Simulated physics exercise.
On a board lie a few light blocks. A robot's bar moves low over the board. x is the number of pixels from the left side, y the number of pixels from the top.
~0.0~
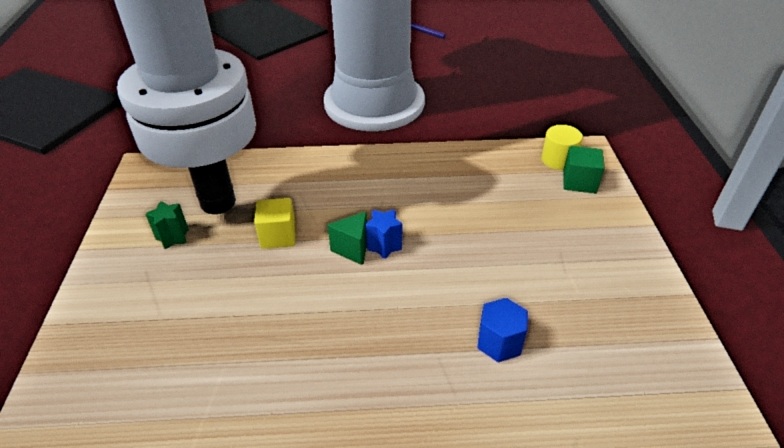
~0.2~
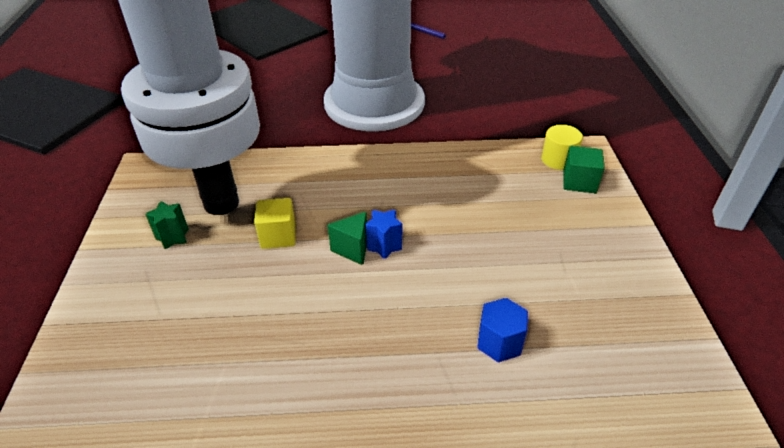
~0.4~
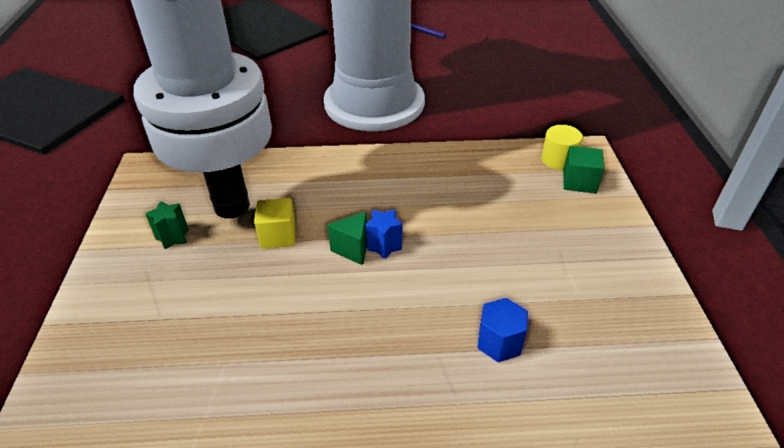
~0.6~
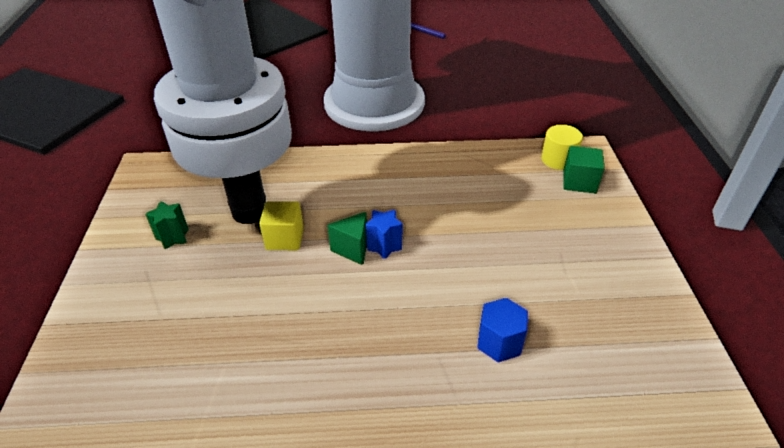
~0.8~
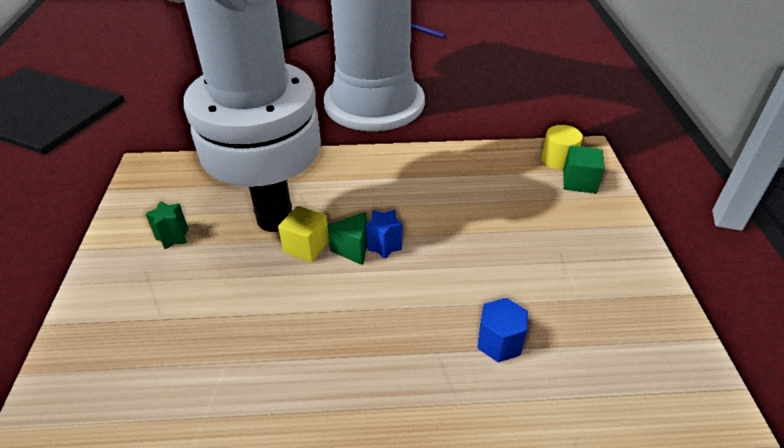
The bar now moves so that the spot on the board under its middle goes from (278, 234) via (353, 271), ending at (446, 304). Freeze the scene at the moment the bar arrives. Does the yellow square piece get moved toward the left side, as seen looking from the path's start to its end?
My answer is no.
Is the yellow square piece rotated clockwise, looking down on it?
The answer is yes.
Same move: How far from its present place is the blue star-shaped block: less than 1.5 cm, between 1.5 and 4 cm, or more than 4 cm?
Moves under 1.5 cm.
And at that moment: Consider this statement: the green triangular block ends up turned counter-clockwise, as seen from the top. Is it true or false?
That is true.
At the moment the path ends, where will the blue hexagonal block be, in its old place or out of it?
When the path is over, the blue hexagonal block is still on its spot.
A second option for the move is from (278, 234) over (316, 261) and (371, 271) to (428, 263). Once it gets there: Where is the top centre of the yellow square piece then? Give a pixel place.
At (386, 273).
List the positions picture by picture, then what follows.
Lower end of the bar (219, 204), tops of blocks, yellow square piece (273, 210), green triangular block (351, 224), blue star-shaped block (384, 219), blue hexagonal block (505, 316), in the first frame.
Bar (222, 205), blocks as before, in the second frame.
Bar (232, 208), blocks as before, in the third frame.
Bar (250, 213), yellow square piece (280, 212), in the fourth frame.
Bar (275, 221), yellow square piece (302, 220), green triangular block (351, 224), blue star-shaped block (384, 219), blue hexagonal block (505, 316), in the fifth frame.
On the path given first. One third of the way, bar (326, 245); yellow square piece (349, 252), turned 25° clockwise; green triangular block (377, 240), turned 100° anticlockwise; blue star-shaped block (393, 217), turned 15° anticlockwise.
Two thirds of the way, bar (383, 270); yellow square piece (392, 287), turned 60° clockwise; green triangular block (404, 239), turned 115° anticlockwise; blue star-shaped block (394, 217), turned 20° anticlockwise.
At the end, bar (447, 291); yellow square piece (400, 298), turned 85° clockwise; green triangular block (408, 238), turned 125° anticlockwise; blue star-shaped block (394, 217), turned 20° anticlockwise; blue hexagonal block not moved.
